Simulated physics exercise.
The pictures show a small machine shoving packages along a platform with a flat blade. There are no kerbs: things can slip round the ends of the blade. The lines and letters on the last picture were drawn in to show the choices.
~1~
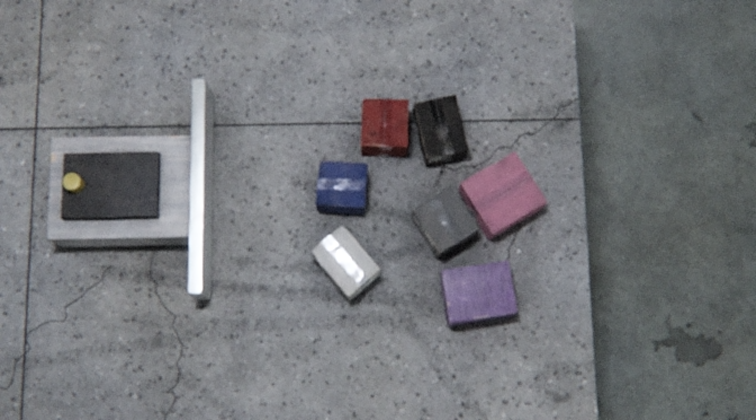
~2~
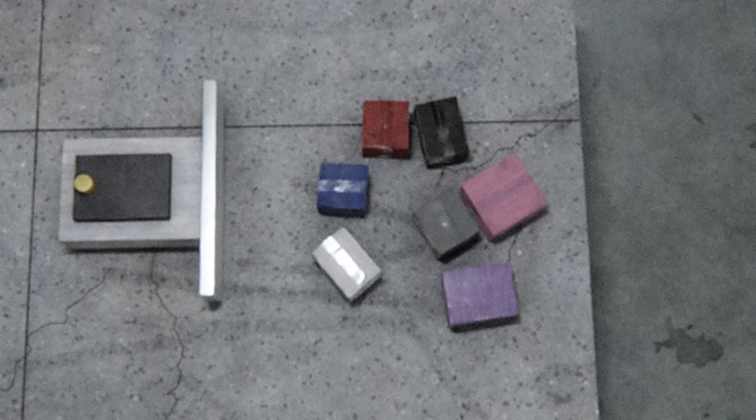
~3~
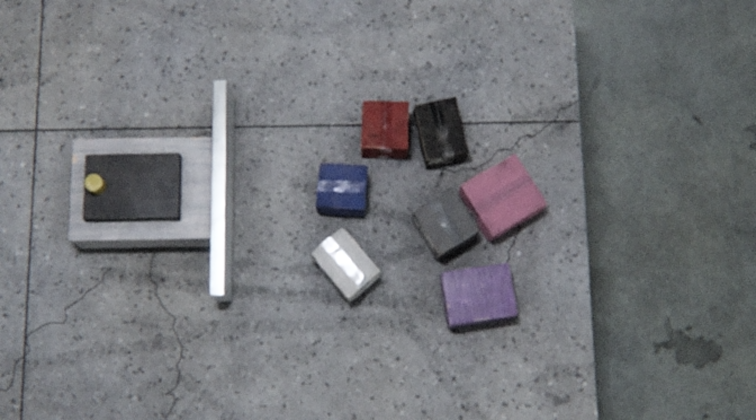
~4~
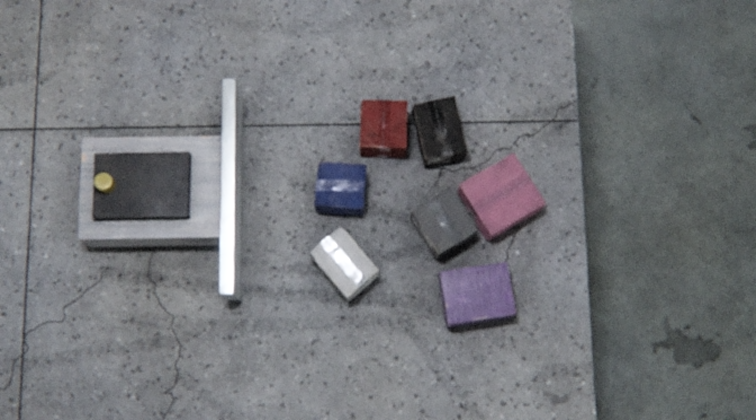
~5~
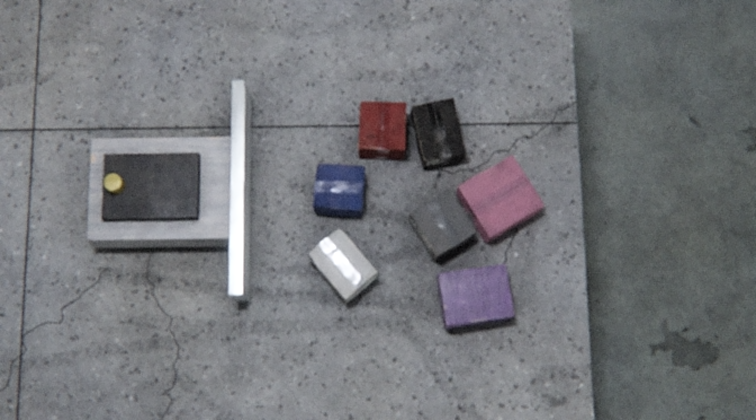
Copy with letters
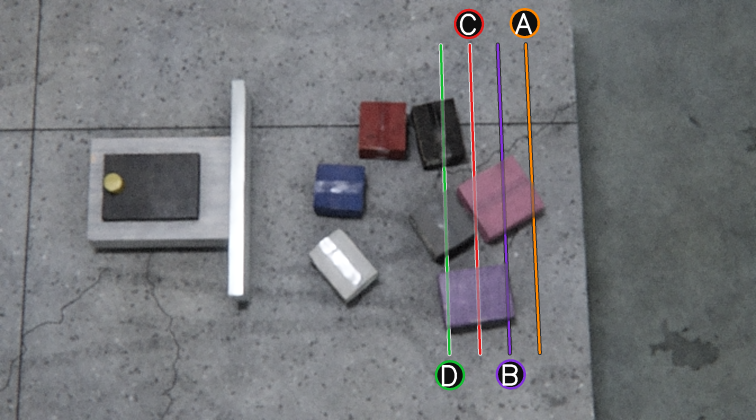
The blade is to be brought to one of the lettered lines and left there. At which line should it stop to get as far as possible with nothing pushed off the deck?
C is the last safe line.
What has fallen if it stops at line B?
The pink box goes over.
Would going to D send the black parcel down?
No.
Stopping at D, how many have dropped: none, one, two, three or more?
The count is none.
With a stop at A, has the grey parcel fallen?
By then, yes.
On the marked copy, A at (533, 194); B at (504, 194); C at (475, 195); D at (445, 195).
Following C. Soon after the start, robot (246, 185); white parcel (366, 271); blue parcel (357, 190).
Later, robot (332, 184); pink box (514, 193); purple crate (493, 301).
In the end, robot (395, 183); pink box (574, 192); purple crate (556, 299); nothing has fallen.
As for the rest, A drops the purple crate, pink box, black parcel and grey parcel; B drops the pink box; D is safe but short.
